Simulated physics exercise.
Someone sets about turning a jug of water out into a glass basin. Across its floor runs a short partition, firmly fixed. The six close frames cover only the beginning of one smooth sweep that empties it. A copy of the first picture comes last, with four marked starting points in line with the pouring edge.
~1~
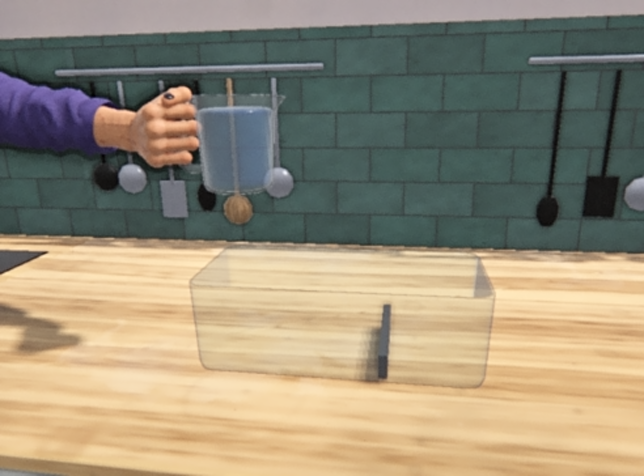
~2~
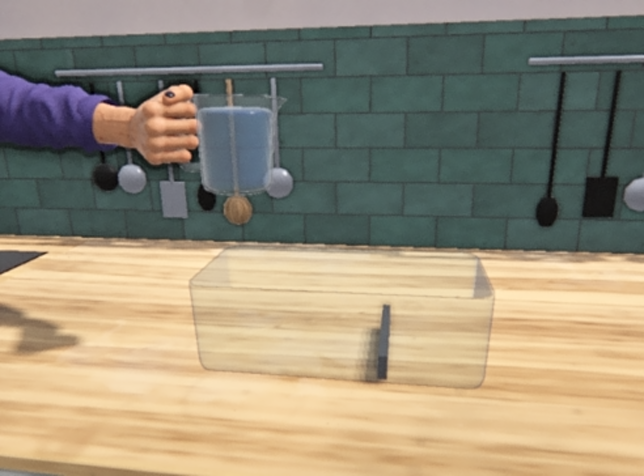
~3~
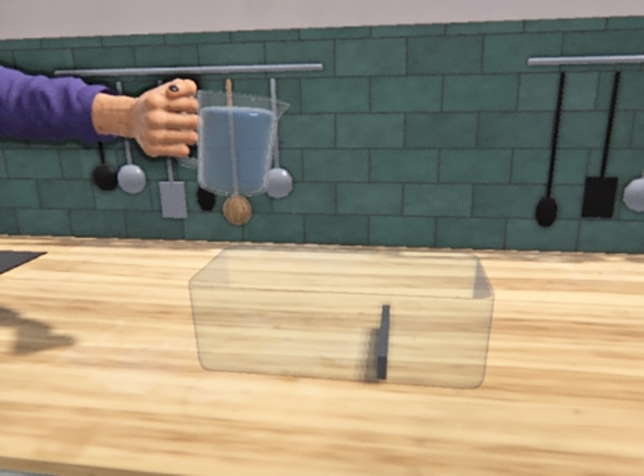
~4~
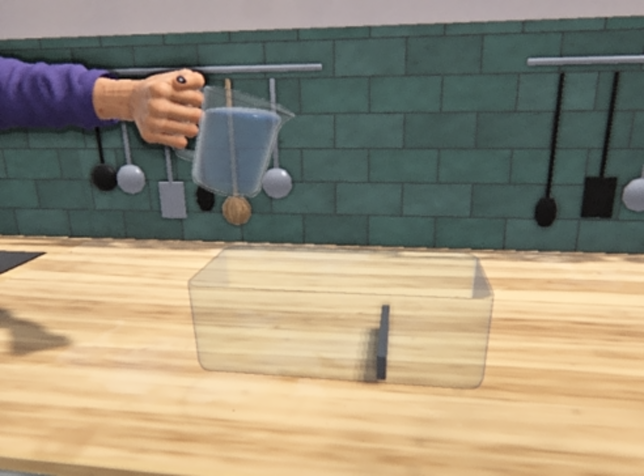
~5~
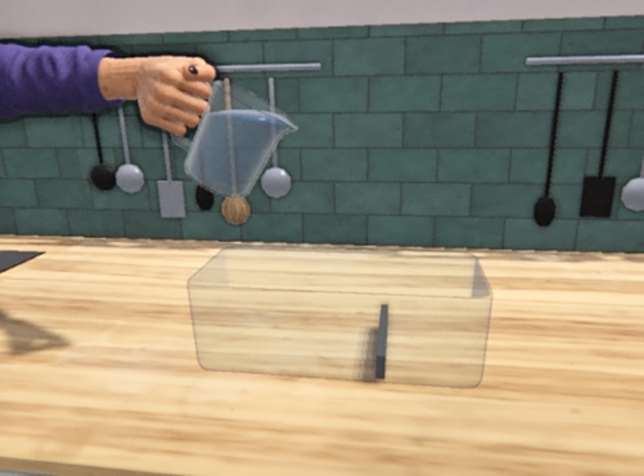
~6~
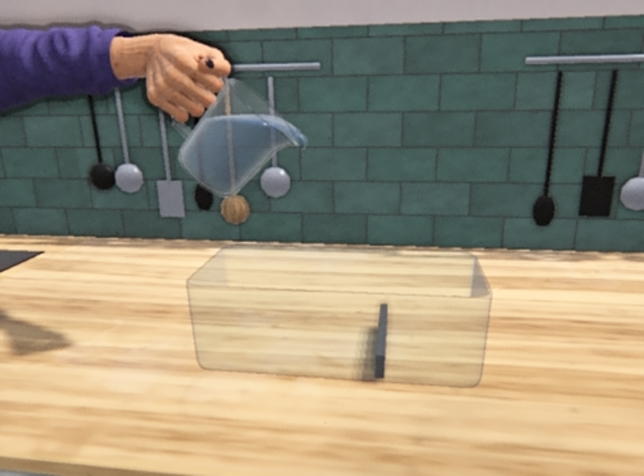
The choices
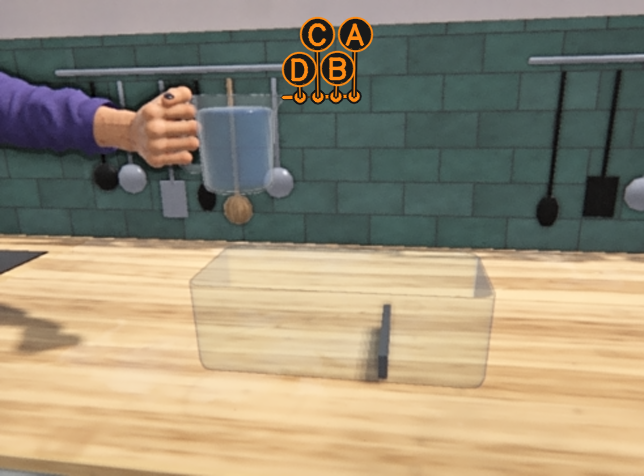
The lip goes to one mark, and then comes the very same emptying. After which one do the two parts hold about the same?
B beats the others.
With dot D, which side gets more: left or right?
The left one.
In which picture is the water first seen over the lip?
In picture 6.
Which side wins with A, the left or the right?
The right one.
On the marked copy, A at (354, 96); B at (335, 96); C at (317, 96); D at (300, 97).
If A is chosen, about 21 % ends left of the wall and 76 % right of it; 3 % is lost outside.
If B is chosen, about 50 % ends left of the wall and 48 % right of it.
If C is chosen, about 74 % ends left of the wall and 21 % right of it; 5 % is lost outside.
If D is chosen, about 85 % ends left of the wall and 9 % right of it; 6 % is lost outside.
